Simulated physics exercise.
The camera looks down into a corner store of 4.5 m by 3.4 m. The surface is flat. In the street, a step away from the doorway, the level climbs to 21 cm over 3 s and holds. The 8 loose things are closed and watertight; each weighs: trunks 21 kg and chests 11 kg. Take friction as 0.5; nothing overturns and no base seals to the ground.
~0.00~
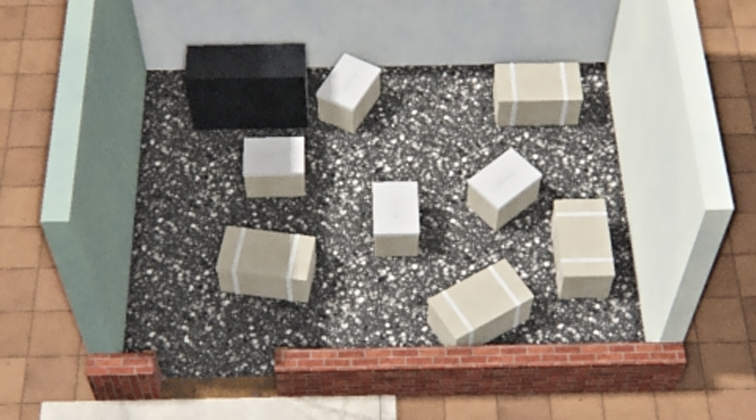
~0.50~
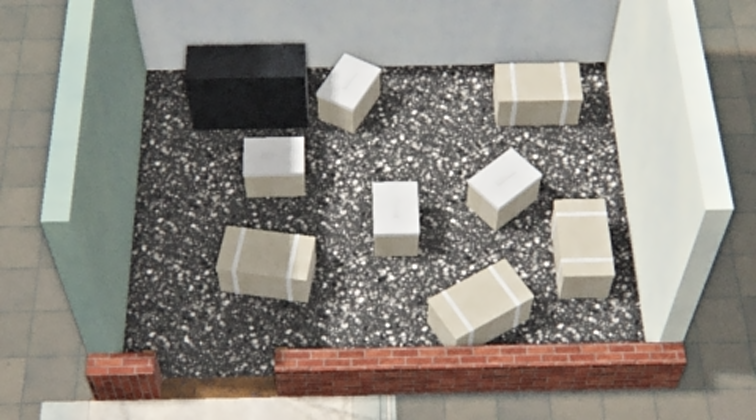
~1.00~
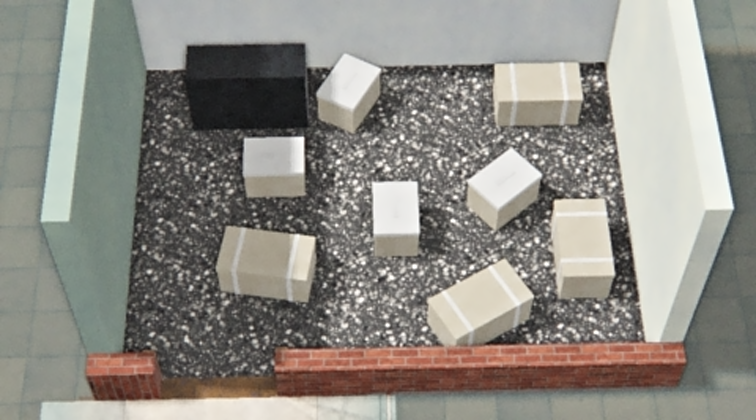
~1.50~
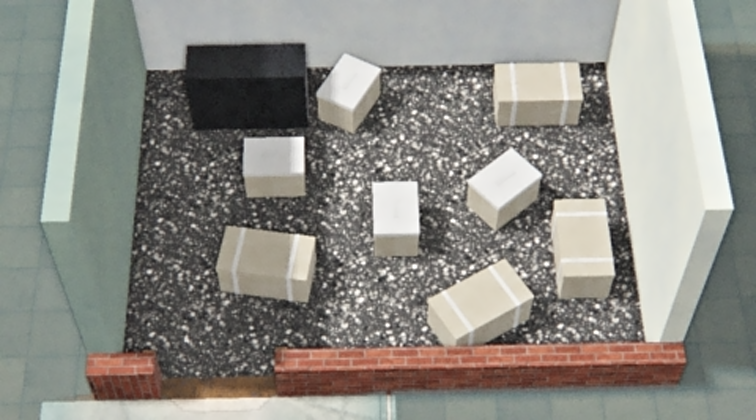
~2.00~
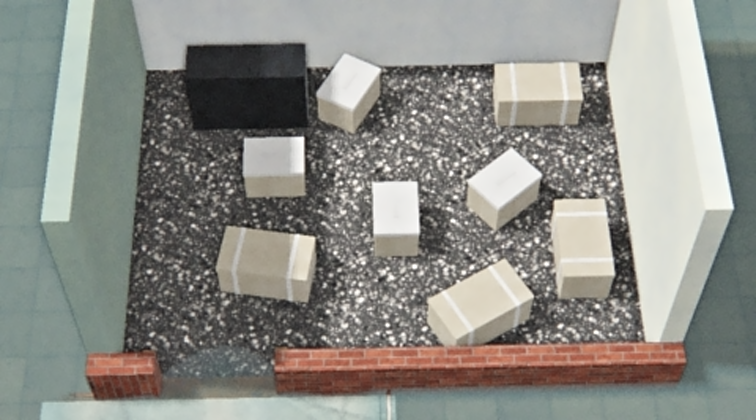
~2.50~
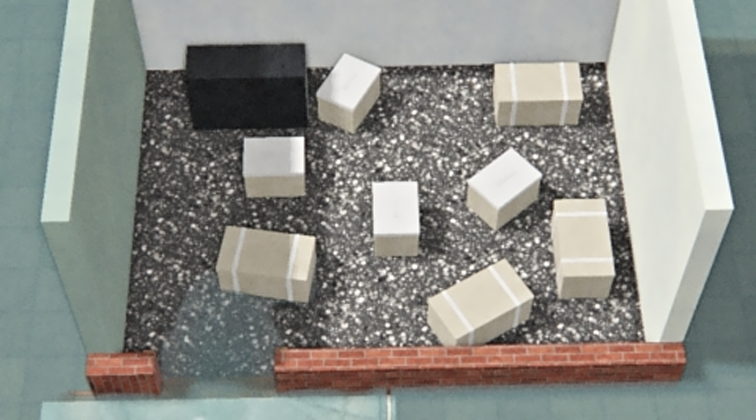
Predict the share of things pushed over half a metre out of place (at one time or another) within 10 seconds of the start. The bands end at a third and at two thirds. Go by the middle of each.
It is between one and two thirds.
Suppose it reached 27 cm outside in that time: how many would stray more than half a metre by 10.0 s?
Then 7.
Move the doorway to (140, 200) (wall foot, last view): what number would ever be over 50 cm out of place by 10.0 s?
In that case 6 of them.
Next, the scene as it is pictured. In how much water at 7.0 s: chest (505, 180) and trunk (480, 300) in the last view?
About 3 and 2 cm.
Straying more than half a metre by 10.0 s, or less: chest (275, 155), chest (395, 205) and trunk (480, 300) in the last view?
In that order: Over, more, short of it.
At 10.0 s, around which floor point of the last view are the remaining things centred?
Near (514, 201).
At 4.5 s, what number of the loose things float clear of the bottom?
0 of them.
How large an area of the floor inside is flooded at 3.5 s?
Roughly 3.5 m2.
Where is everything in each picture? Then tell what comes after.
In the first frame, a trunk at (584, 237), on the bottom; a chest at (349, 81), on the bottom; 0.0 m2 under water; 0 of 8 have shifted.
In the second frame, a trunk at (584, 237) rests on the ground; a chest at (349, 81) rests on the ground; water covers 0.0 m2; 0 of 8 have shifted.
In the third frame, a trunk at (584, 237) rests on the ground; a chest at (349, 81), on the bottom; water covers 0.0 m2; 0 of 8 have shifted.
In the fourth frame, a trunk at (584, 237), on the bottom; a chest at (349, 81) rests on the ground; water covers 0.0 m2; 0 of 8 have shifted.
In the fifth frame, a trunk at (584, 237), on the bottom; a chest at (349, 81) rests on the ground; water covers 0.2 m2; 0 of 8 have shifted.
In the sixth frame, a trunk at (584, 237) rests on the ground; a chest at (349, 81) rests on the ground; water covers 0.8 m2; 0 of 8 have shifted.
After 3.5 s 0 of 8 are over 50 cm from their spots; 0 afloat.
After 4.5 s 1 of 8 are over 50 cm from their spots; 0 afloat.
After 7.0 s 2 of 8 are over 50 cm from their spots; 2 afloat.
After 10.0 s 4 of 8 are over 50 cm from their spots, and 4 have been at some point; 6 afloat.
